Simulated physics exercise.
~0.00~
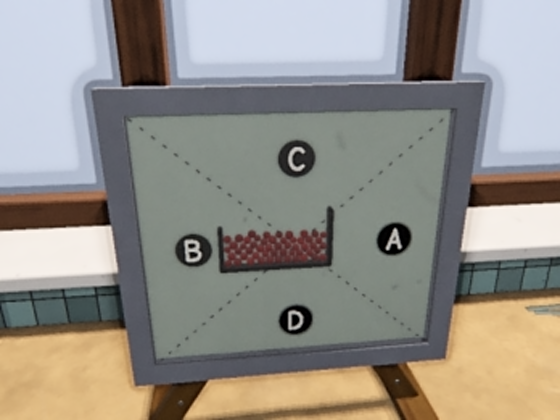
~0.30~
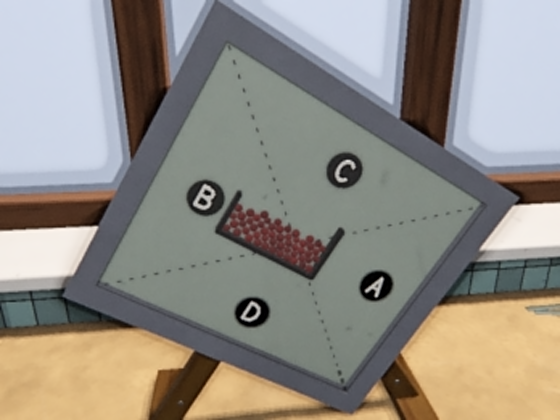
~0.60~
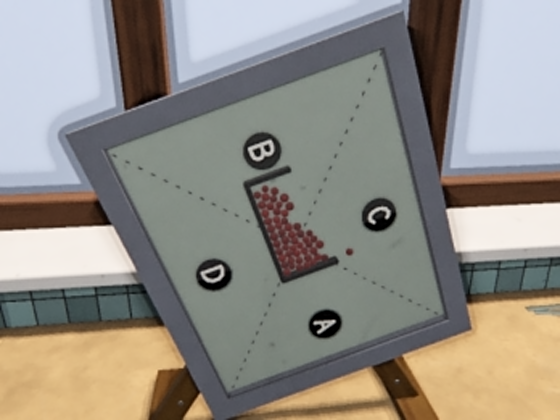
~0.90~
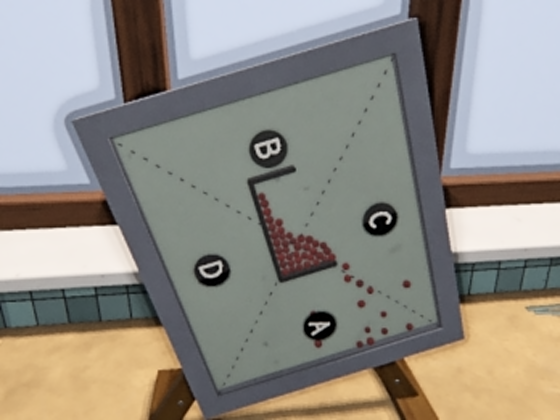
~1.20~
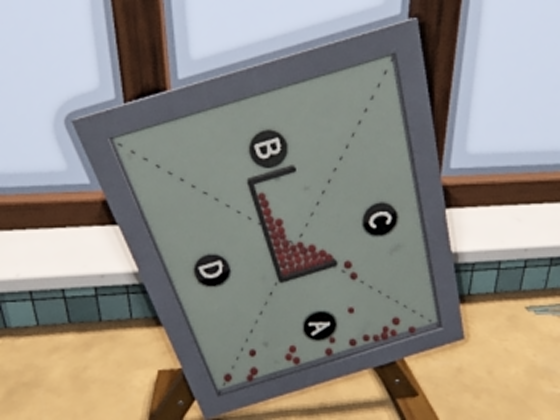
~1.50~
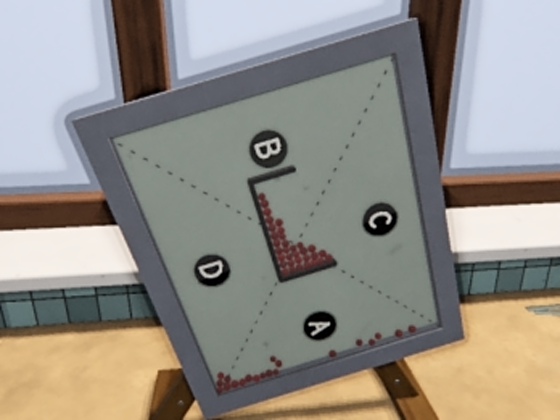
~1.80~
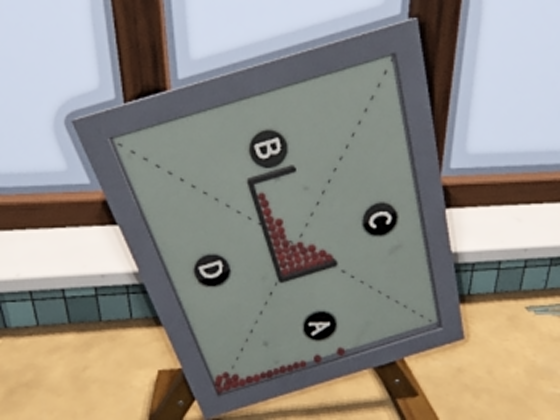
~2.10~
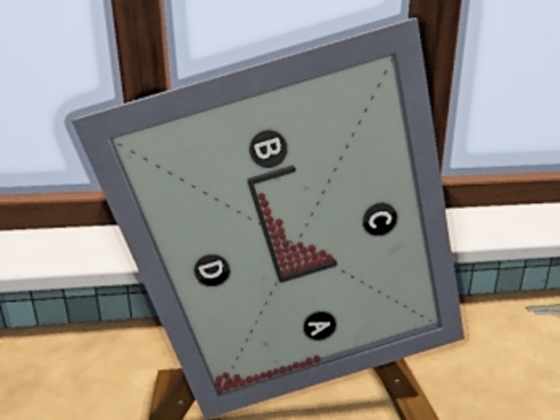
On a stand by the windows, a framed panel turns clockwise and some red beads spill into its bottom corner.
